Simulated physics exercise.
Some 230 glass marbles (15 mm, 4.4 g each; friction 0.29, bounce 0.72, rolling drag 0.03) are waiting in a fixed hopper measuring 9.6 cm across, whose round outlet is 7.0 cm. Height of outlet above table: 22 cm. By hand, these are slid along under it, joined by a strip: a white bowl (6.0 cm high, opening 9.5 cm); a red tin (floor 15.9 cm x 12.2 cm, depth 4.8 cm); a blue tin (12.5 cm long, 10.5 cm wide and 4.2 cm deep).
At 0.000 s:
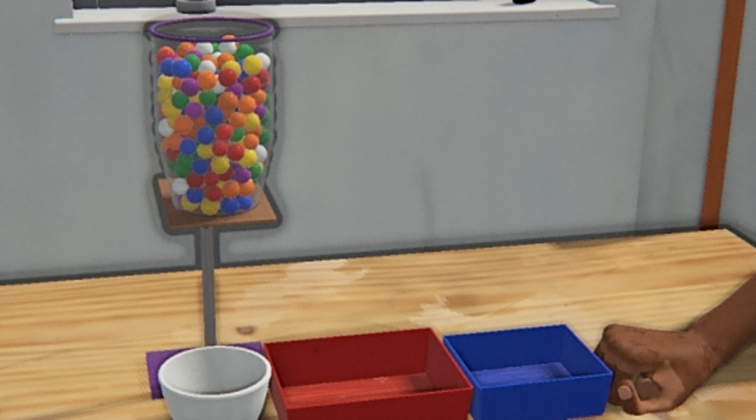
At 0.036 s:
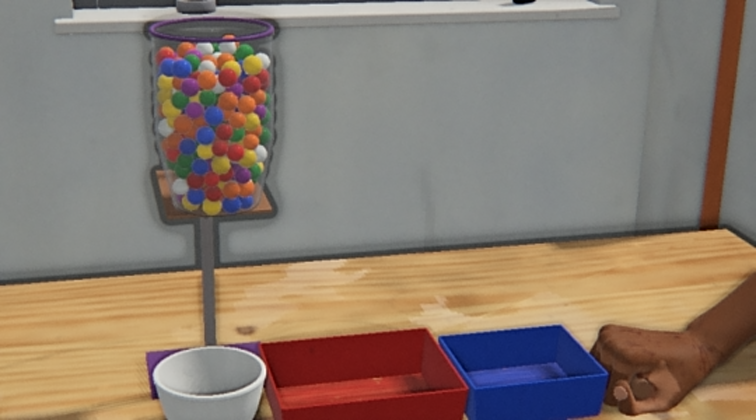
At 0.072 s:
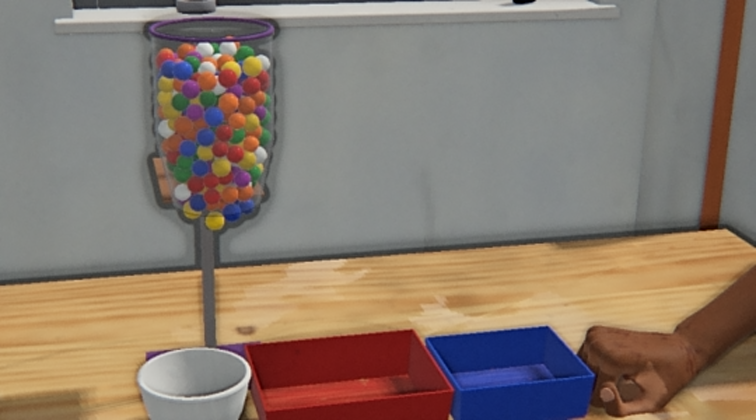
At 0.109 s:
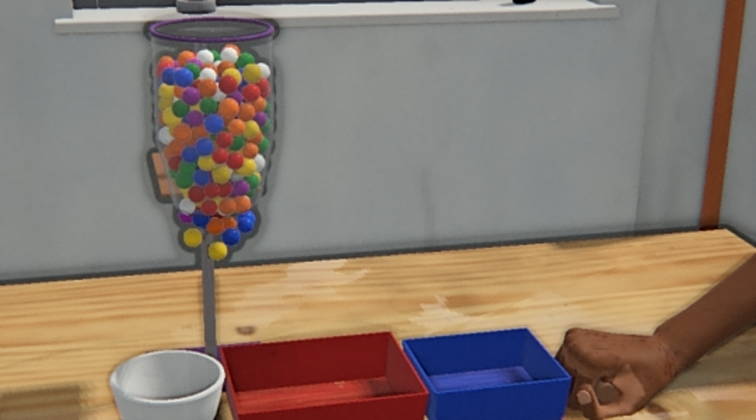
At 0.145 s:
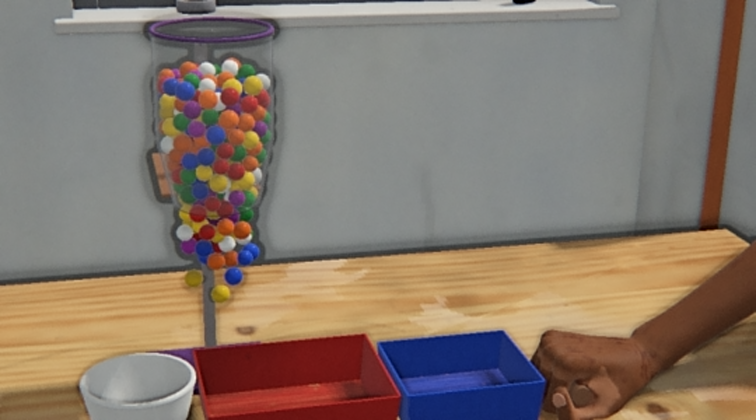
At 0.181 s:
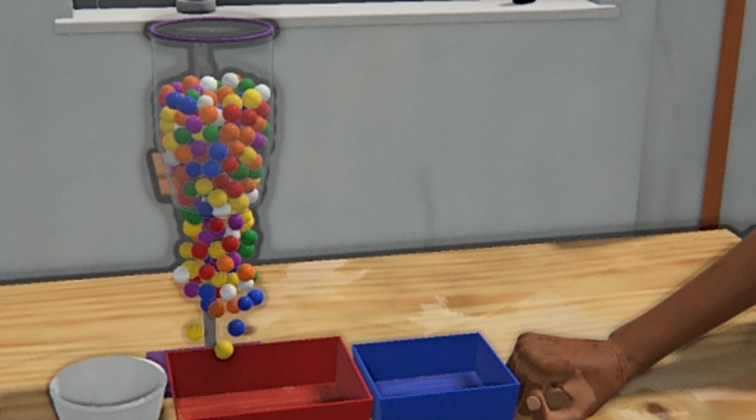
A fist at the right pushes a joined white bowl, red tin and blue tin leftward across a wooden table beneath a clear container of colourful balls. The container's base opens and balls begin dropping out, then pour downward in a thickening stream above the red tin as the packed load sinks.
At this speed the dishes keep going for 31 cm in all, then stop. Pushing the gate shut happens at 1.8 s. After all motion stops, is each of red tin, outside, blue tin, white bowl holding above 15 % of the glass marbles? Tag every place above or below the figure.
Red tin is above, outside is below, blue tin is above, white bowl is below.
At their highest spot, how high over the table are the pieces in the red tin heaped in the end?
3.5 cm or so.
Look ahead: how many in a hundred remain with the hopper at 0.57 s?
Estimate: About 0 percent.
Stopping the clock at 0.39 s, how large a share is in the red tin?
35 per cent.
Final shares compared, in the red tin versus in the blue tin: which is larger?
The bigger amount ends up in the blue tin.
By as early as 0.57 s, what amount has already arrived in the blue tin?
So far it comes to around 55 per cent.
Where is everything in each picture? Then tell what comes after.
The first frame shows dishes slid 0.0 cm; 0 pieces falling; top of the load at (186, 52); white bowl at (215, 370); red tin at (364, 365); blue tin at (525, 354).
The second frame shows dishes slid 0.5 cm; 0 pieces falling; top of the load at (186, 52).
The third frame shows dishes slid 1.9 cm; 1 pieces falling; top of the load at (186, 53).
The fourth frame shows dishes slid 4.2 cm; 13 pieces falling; top of the load at (187, 61).
The fifth frame shows dishes slid 6.8 cm; 34 pieces falling; top of the load at (194, 73).
The sixth frame shows dishes slid 9.4 cm; 55 pieces falling; top of the load at (193, 86); white bowl at (109, 381); red tin at (265, 375); blue tin at (433, 364). They move about 71 cm a second.
After 0.39 s, blue tin 15 %, red tin 35 %, hopper 20 %, in the air 30 %; middle of all pieces on or above the table near (190, 324).
After 0.57 s, blue tin 55 %, red tin 35 %, outside 5 %, in the air 5 %; middle of all pieces on or above the table near (131, 411).
After 0.73 s, blue tin 60 %, red tin 35 %, outside 5 %.
After 0.88 s, blue tin 60 %, red tin 35 %, outside 5 %.
By 2.4 s all is still; white bowl 0 %, blue tin 60 %, red tin 35 %, outside 5 %, hopper 0 %.
